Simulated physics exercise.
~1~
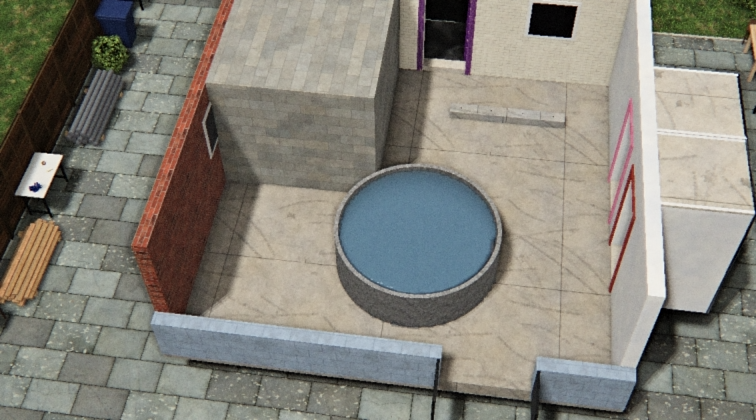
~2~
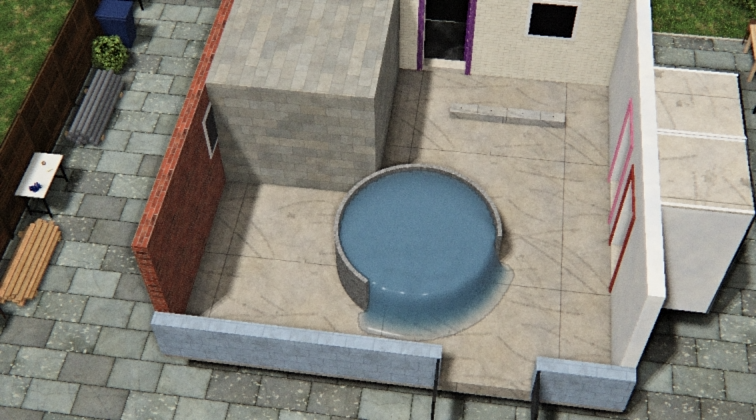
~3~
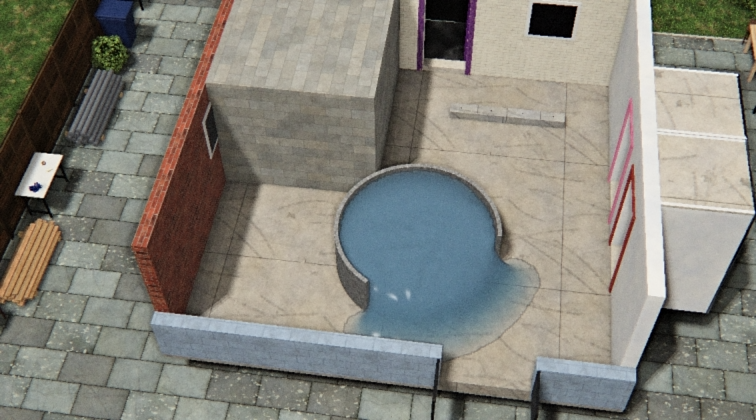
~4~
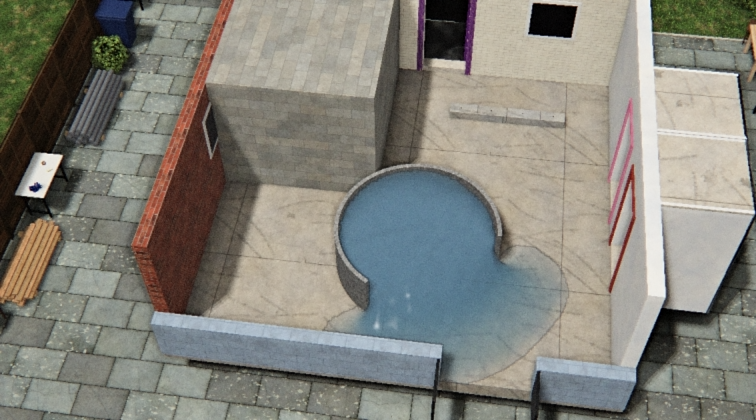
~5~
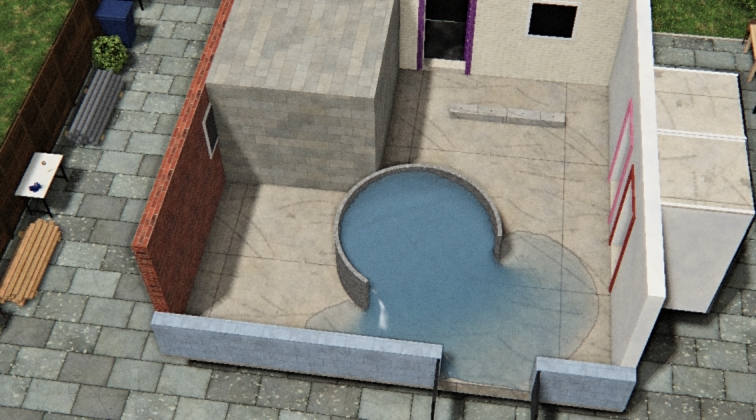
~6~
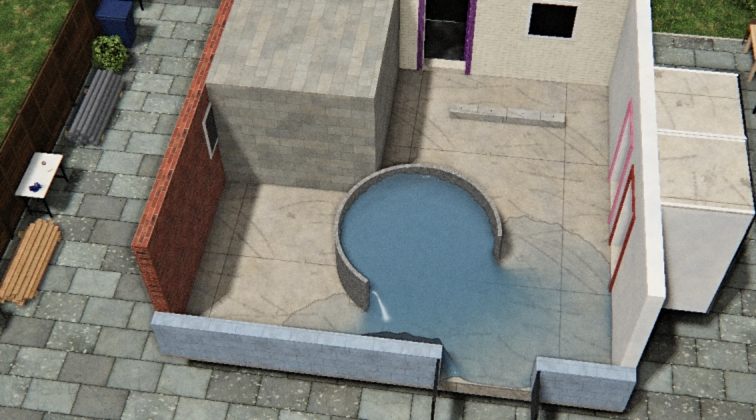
In a paved service yard enclosed by walls, a round, stone-sided pool sits full of still blue water. The front part of its wall gives way, and water pours out toward the low front wall. The sheet spreads left and right across the pale floor, reaching the front opening and the right-hand wall.
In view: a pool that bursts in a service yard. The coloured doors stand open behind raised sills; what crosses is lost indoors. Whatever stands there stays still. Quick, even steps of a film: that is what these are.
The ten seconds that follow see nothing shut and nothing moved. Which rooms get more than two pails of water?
Result: The pink door is not swamped, the purple door is not swamped, the red door is swamped.
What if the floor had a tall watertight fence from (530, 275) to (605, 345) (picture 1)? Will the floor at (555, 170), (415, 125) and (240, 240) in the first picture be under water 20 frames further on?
Taking the points in order - wetted, unwetted, wetted.
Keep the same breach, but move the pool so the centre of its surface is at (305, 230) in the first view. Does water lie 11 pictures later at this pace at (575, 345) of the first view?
Result at that place: Inundated.
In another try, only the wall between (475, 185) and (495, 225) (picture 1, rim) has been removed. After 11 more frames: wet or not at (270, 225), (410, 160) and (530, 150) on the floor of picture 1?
First kept bare, second kept bare, third soaked through.
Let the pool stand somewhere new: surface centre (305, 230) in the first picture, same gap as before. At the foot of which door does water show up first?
That's the red one.
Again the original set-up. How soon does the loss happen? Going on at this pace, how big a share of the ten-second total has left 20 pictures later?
About 70 %.
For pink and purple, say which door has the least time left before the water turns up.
Answer: The one in pink.
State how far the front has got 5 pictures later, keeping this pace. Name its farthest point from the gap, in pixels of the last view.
About at (179, 336).
A moment on, water covers 35 % of the floor; the pink door wet at the sill, nothing in, the purple door not reached, the red door over two buckets in.
Next, water covers 45 % of the floor; the pink door wet at the sill, nothing in, the purple door not reached, the red door over two buckets in.
Then, water covers 70 % of the floor; the pink door wet at the sill, nothing in, the purple door not reached, the red door over two buckets in.
Later, water covers 95 % of the floor; the pink door under two buckets in, the purple door wet at the sill, nothing in, the red door far over two buckets in.
In the end, water covers 95 % of the floor; the pink door under two buckets in, the purple door under two buckets in, the red door far over two buckets in.
